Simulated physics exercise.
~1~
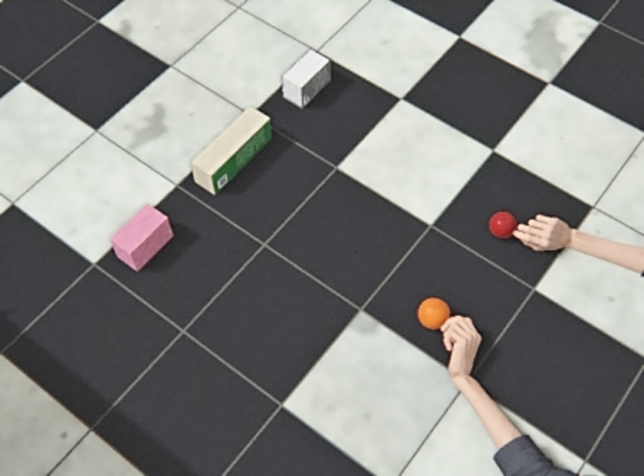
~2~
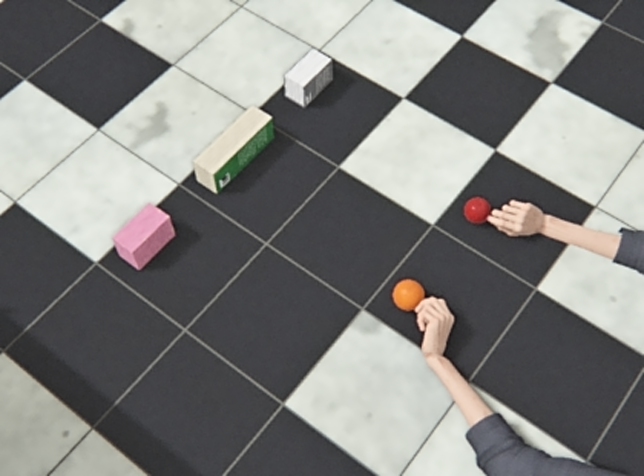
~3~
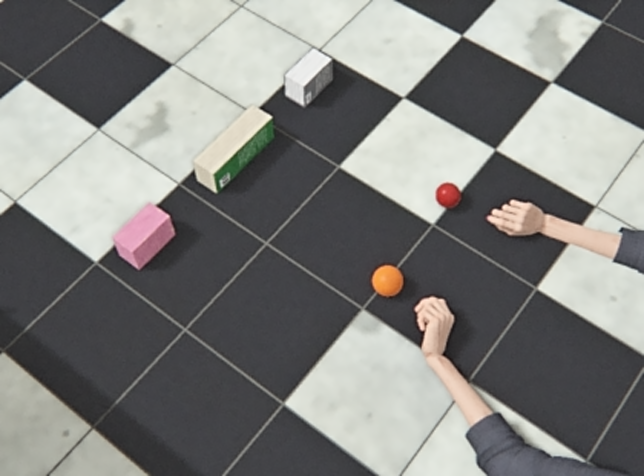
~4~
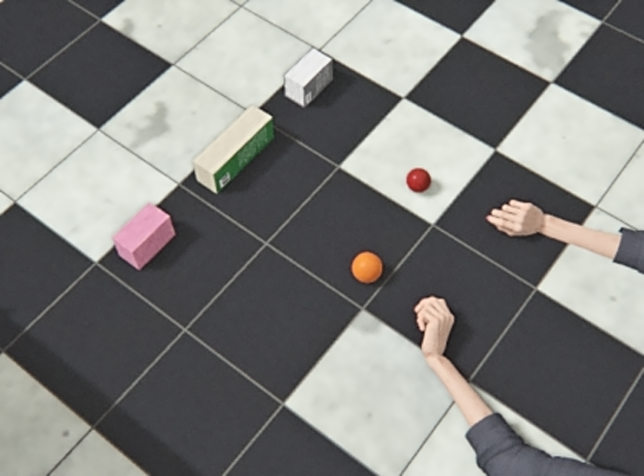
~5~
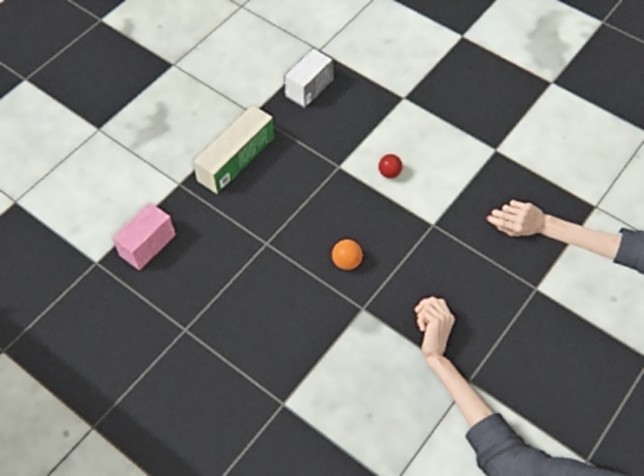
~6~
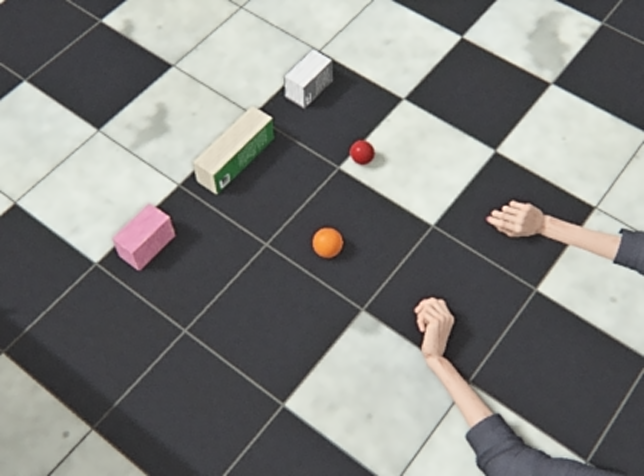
Two hands releasing a red apple and an orange, which roll up and left across a checkered floor towards three blocks.
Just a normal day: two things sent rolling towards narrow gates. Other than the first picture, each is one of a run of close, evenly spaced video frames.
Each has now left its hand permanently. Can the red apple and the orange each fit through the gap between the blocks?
Red apple: Yes; orange: No.
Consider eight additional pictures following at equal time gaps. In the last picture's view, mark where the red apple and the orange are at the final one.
The red apple at (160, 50), the orange at (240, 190).
Then, 0.36 s later than the last frame, red apple heading on near (210, 75); orange coming back near (240, 185).
Then, 0.96 s later than the last frame, red apple heading on; orange coming back near (253, 194).
When it is over, the red apple rolls through; the orange bounces off, near (261, 199).
